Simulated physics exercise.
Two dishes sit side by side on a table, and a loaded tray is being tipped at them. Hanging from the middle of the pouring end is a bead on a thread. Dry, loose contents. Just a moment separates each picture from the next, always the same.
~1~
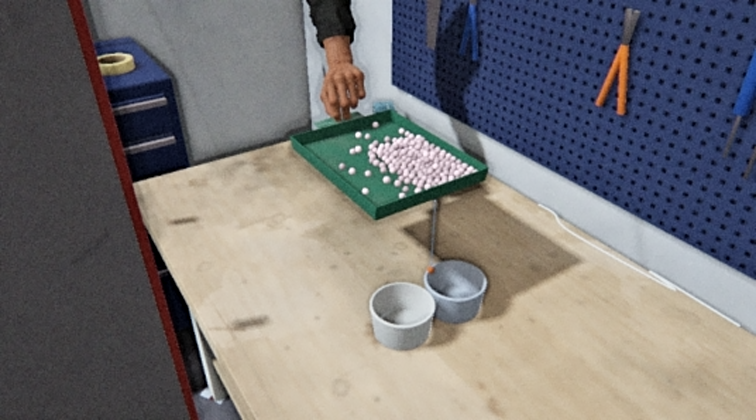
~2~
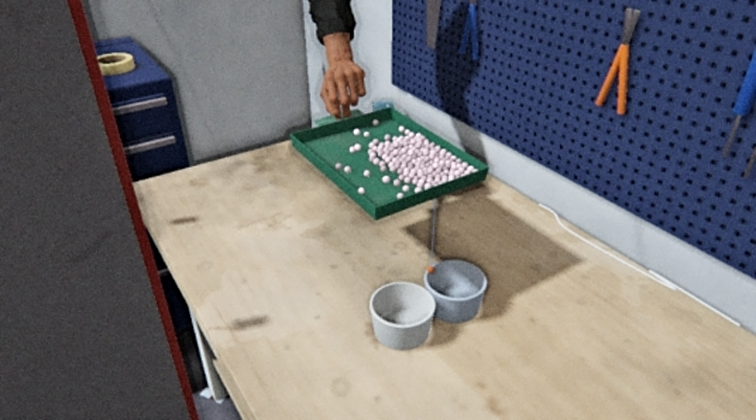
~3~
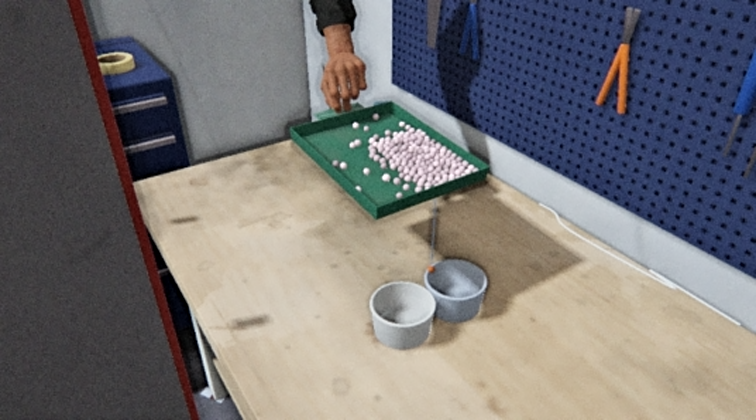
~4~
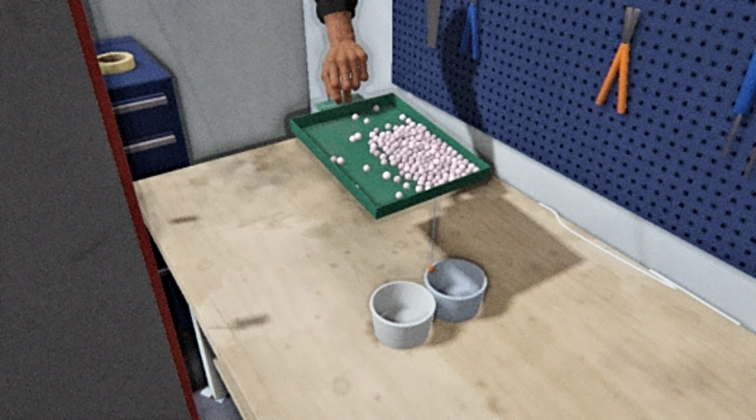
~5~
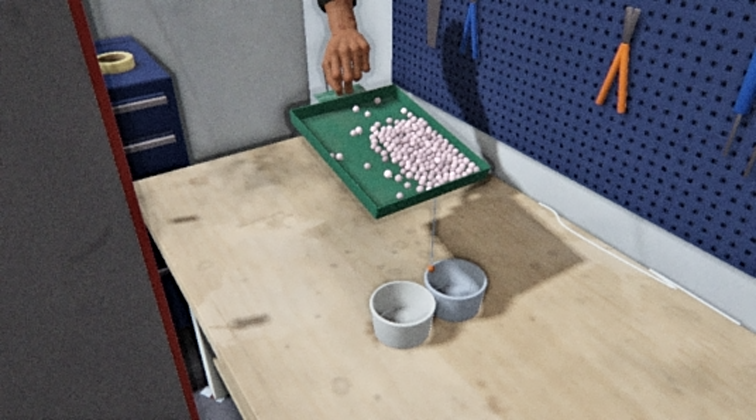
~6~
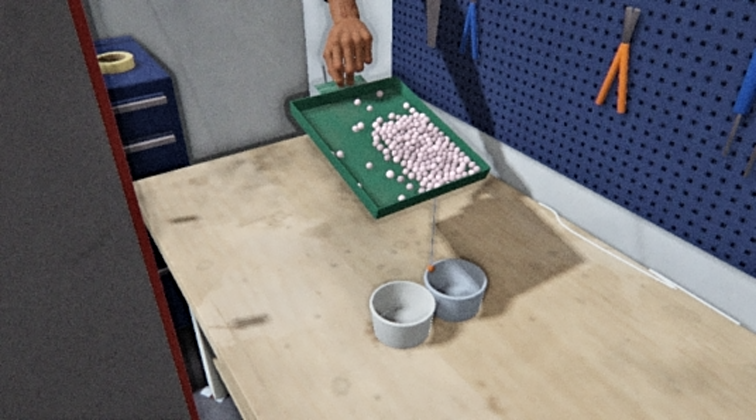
In the video, a hand at the far end of a green tray of small pale pink balls gradually raises that end, tilting the tray slightly toward two small dishes on a wooden table, while a few balls shift.
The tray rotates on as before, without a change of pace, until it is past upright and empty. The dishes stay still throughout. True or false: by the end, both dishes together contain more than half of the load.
False.
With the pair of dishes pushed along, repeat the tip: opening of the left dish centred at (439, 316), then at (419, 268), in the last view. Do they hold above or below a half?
The bulk of it and then Short of half.
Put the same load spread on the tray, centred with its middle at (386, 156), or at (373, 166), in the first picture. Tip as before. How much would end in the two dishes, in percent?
It's 40 percent the first time and 20 percent the second.
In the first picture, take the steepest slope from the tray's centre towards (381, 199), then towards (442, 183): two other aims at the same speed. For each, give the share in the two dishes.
Well, 60 percent for one and then 20 percent for the other.
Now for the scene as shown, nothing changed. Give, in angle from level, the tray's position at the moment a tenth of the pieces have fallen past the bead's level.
Angle: Close to 100°.
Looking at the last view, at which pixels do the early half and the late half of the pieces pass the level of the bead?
Early half (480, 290), late half (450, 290).
Shortly afterwards, tray tipped steeply; the whole lot on the tray.
Next, tray tipped right over; the bulk on the tray; only a few in the left dish; only a few in the right dish; only a few outside both; near a quarter in the air.
Some moments later, tray tipped past a quarter turn; a little in the left dish; near a quarter in the right dish; near two thirds outside both; only a few in the air.
In the end, tray tipped past a quarter turn; a little in the left dish; near a quarter in the right dish; the bulk outside both.
